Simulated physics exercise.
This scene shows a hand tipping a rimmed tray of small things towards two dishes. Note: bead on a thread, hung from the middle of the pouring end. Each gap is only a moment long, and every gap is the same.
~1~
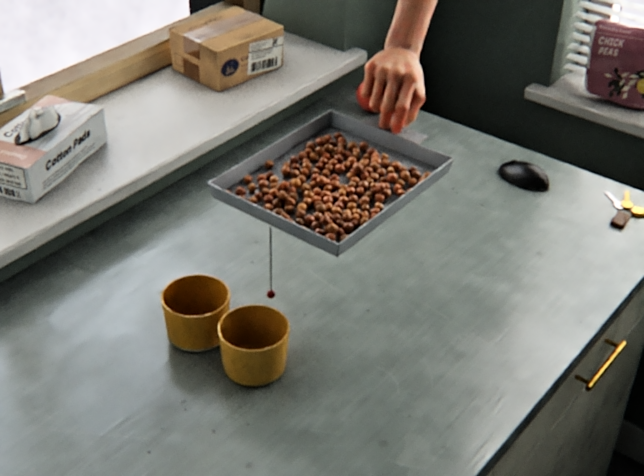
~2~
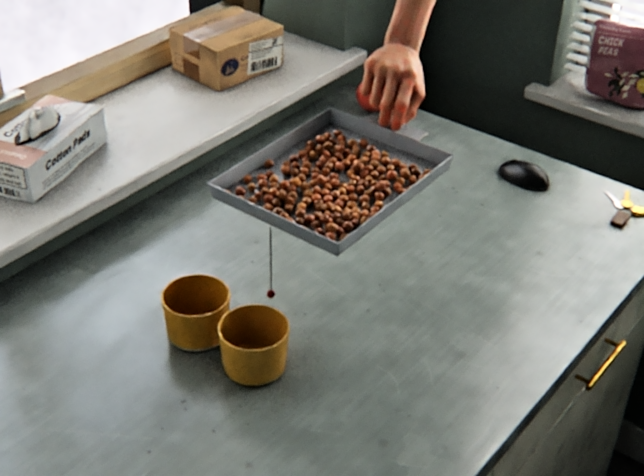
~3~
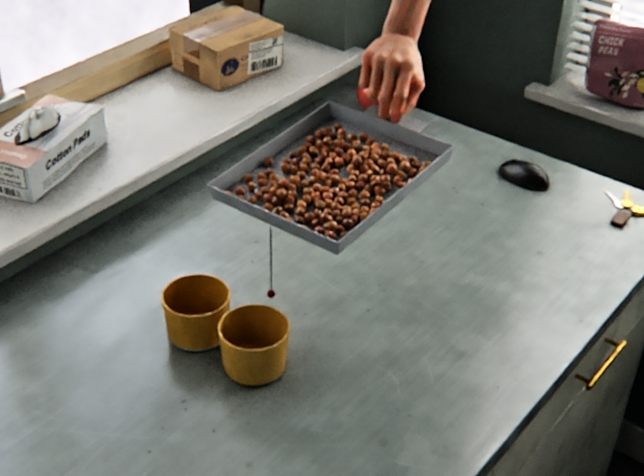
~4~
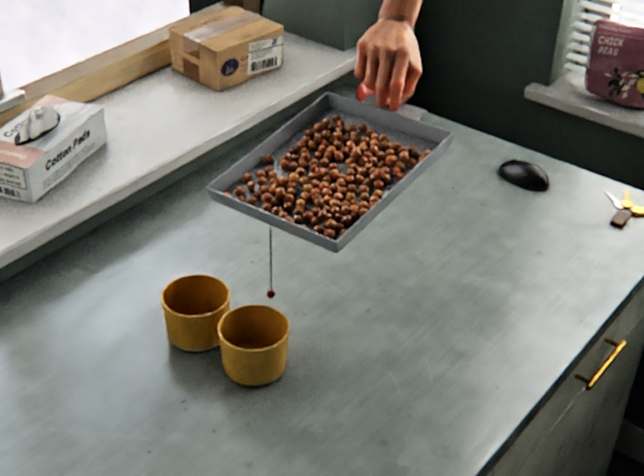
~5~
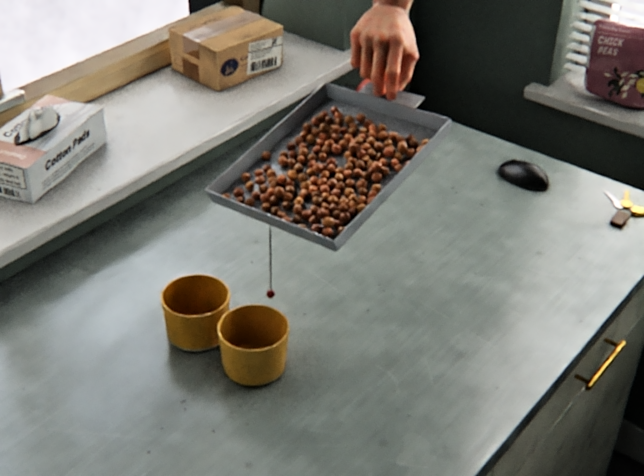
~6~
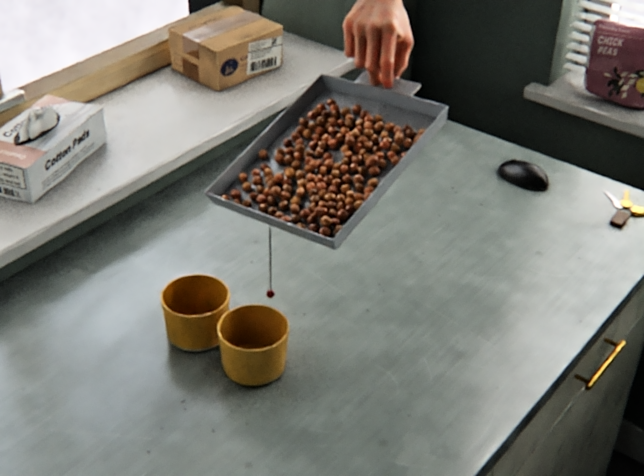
A hand raises the far end of a gray tray of hazelnuts above two mustard-yellow dishes.
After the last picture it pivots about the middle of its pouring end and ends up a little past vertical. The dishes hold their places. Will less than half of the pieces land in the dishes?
No, most of them land there.
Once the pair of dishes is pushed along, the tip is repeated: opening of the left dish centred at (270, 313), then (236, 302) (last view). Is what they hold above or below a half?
Taking them in turn, it's short of half and then short of half.
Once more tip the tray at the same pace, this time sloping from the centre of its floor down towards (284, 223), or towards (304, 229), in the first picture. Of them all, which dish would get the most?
Going by the two slopes in order, it's the right-side one and then the right-side one.
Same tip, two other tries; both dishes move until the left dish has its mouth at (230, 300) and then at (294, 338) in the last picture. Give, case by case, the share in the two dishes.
You'd end up with around 40 per cent and then around 0 per cent.
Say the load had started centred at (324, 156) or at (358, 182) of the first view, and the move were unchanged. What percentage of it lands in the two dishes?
About 70 % and 70 %.
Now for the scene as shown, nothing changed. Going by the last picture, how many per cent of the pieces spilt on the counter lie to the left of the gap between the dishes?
70 per cent or thereabouts.
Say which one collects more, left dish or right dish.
Fuller side: Left of the pair.
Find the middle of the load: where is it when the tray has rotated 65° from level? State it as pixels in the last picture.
The middle of the pieces sits at roughly (270, 166).
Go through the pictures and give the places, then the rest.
The first frame shows corners of the pouring end near (212, 183) and (338, 242), level; middle of the load near (335, 185), hazelnuts; left dish near (173, 327); right dish near (231, 361); bead on its thread near (271, 294).
The second frame shows corners of the pouring end near (212, 183) and (338, 241), level; middle of the load near (335, 183).
The third frame shows corners of the pouring end near (211, 184) and (337, 240), tipped barely, lowest at the left corner; middle of the load near (335, 179).
The fourth frame shows corners of the pouring end near (210, 186) and (336, 239), tipped a little, lowest at the left corner; middle of the load near (334, 174).
The fifth frame shows corners of the pouring end near (209, 189) and (334, 238), tipped a little, lowest at the left corner; middle of the load near (332, 169).
The sixth frame shows corners of the pouring end near (208, 191) and (332, 237), tipped clearly, lowest at the left corner; middle of the load near (329, 164); left dish near (173, 327); right dish near (231, 361).
Shortly afterwards, tray tipped steeply; all but a few on the tray; only a few in the air.
Next, tray tipped past a quarter turn; all but a few on the tray; only a few in the right dish; only a few in the left dish; only a few outside both; only a few in the air.
Some moments later, tray tipped past a quarter turn; near a quarter in the right dish; near half in the left dish; near a third outside both.
In the end, tray tipped past a quarter turn; near a quarter in the right dish; near half in the left dish; near a third outside both.
